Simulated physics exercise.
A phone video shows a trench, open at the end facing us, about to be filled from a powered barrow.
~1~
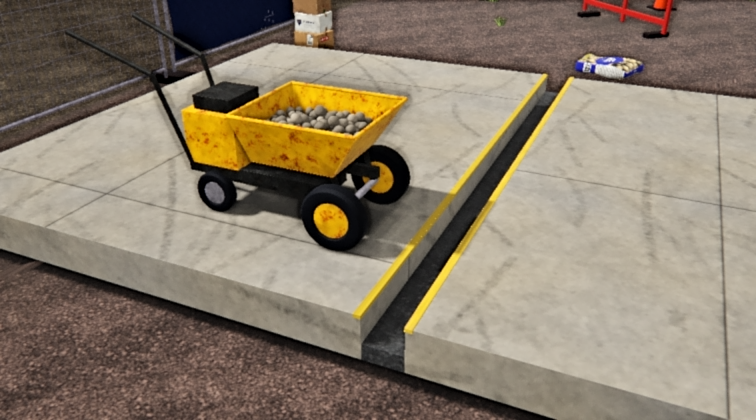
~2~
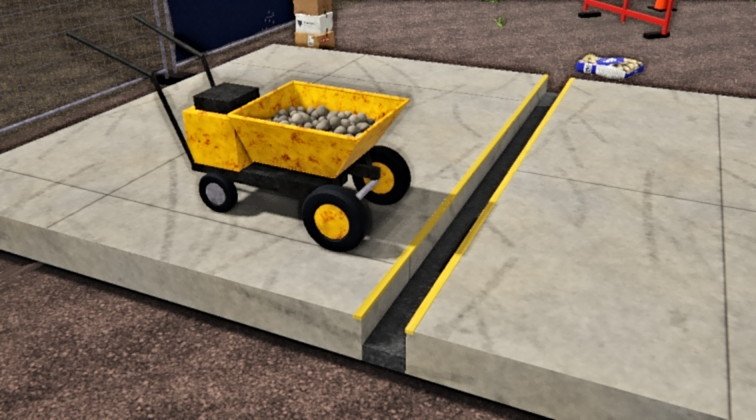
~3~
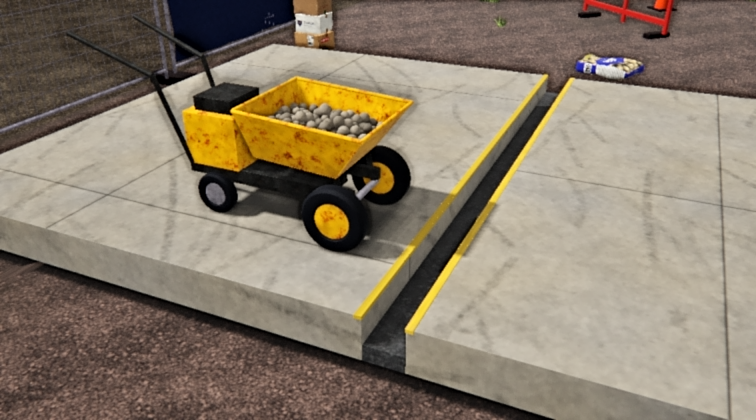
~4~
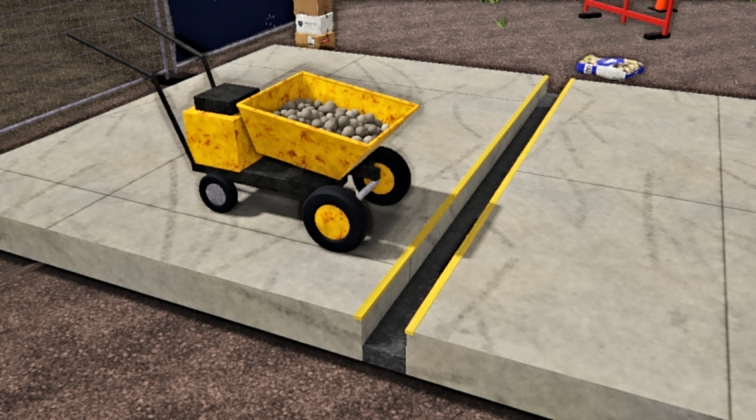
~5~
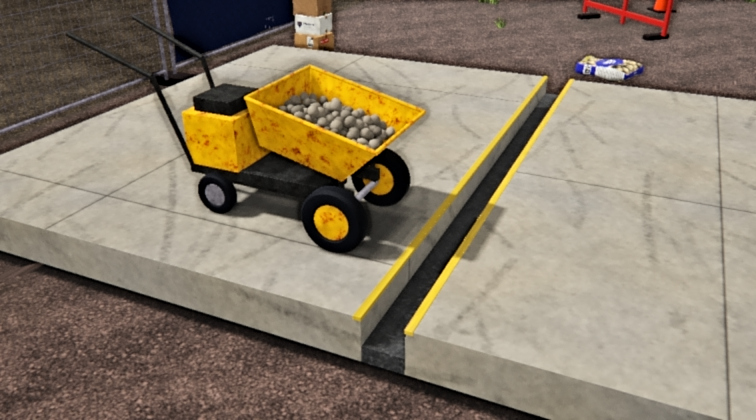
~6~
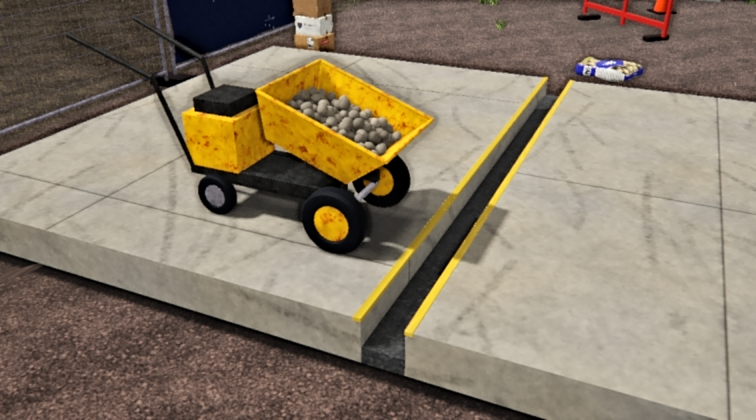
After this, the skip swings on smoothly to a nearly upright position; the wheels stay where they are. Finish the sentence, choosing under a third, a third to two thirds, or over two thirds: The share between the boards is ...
The share between the boards is a third to two thirds.
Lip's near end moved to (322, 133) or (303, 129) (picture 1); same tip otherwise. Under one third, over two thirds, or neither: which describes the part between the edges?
Record - trial one: Above two thirds; trial two: Between a third and two thirds.
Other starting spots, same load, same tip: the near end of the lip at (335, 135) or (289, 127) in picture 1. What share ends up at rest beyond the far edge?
10 % then 0 %.
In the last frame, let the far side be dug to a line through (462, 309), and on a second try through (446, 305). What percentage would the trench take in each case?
You'd get 100 % in the first case and 80 % in the second.
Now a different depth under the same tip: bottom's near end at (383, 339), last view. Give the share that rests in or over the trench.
Something close to 30 per cent.
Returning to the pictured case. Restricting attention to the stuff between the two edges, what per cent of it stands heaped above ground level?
10 %.
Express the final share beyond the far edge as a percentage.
Roughly 45 percent of the pieces, I think.
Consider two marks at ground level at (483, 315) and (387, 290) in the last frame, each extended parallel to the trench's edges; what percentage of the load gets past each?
Estimate, first then second: 10 %, 100 %.
Soon, skip tipped steeply; all in the skip.
A while on, skip tipped right over; most in the skip; a stray few in or heaped over the trench; a small part beyond it; a stray few falling.
Towards the end, skip tipped right over; about a quarter in the skip; about a third in or heaped over the trench; about half beyond it.
Finally, skip tipped right over; a stray few in the skip; about half in or heaped over the trench; about half beyond it.
